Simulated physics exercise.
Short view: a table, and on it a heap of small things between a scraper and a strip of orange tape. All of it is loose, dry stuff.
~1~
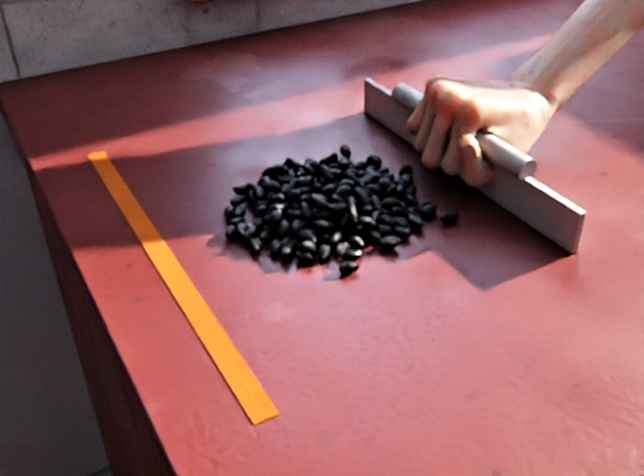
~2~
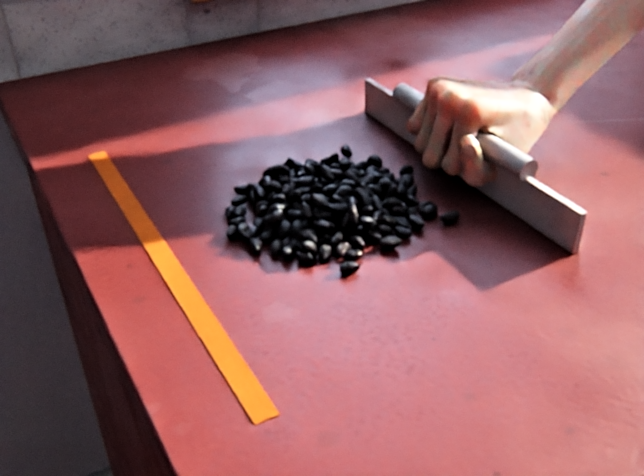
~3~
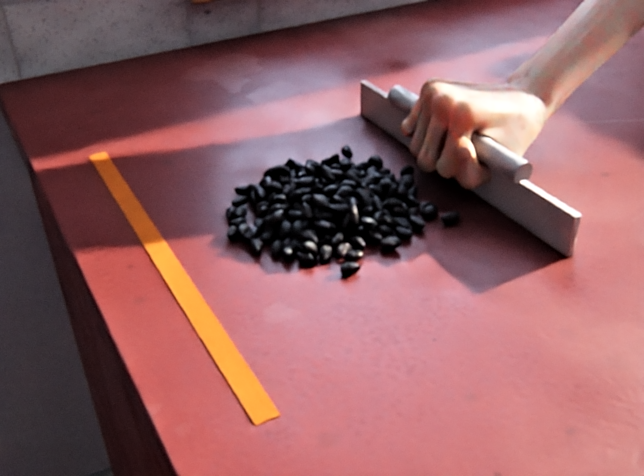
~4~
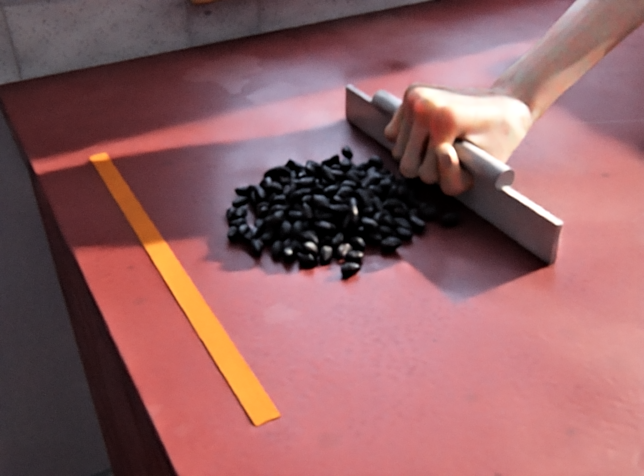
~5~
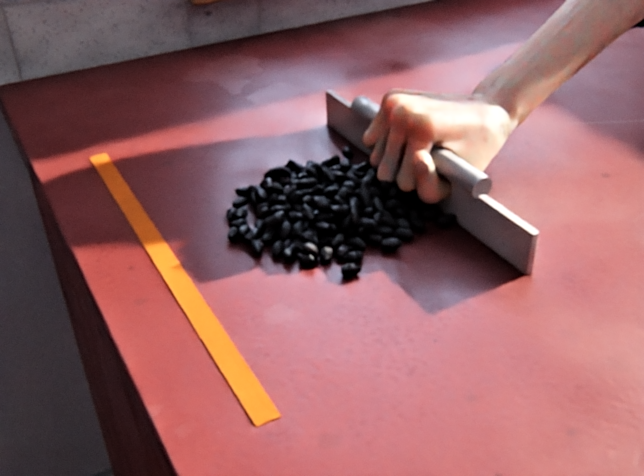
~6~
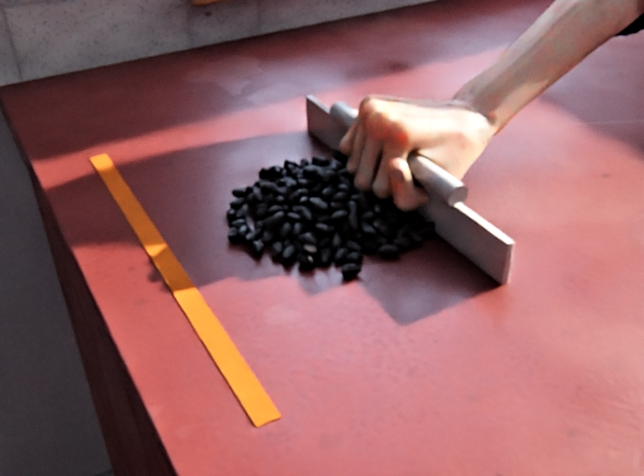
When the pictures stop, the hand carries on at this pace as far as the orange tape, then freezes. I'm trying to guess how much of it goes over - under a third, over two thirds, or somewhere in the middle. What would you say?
I would say somewhere in the middle, between a third and two thirds.
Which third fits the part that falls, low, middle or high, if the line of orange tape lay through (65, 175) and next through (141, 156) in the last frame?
For the first line it's more than two thirds, and for the second it's under a third.
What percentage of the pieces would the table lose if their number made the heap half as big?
I'd say close to 40 per cent.
Soon after the last picture, scraper still moving, near (273, 190); heap all on the table, its front near (138, 256).
A little later, scraper stopped at the orange tape; heap about a third over the edge.
Later still, scraper stopped at the orange tape; heap about half over the edge.
At rest, scraper stopped at the orange tape; heap about half over the edge.
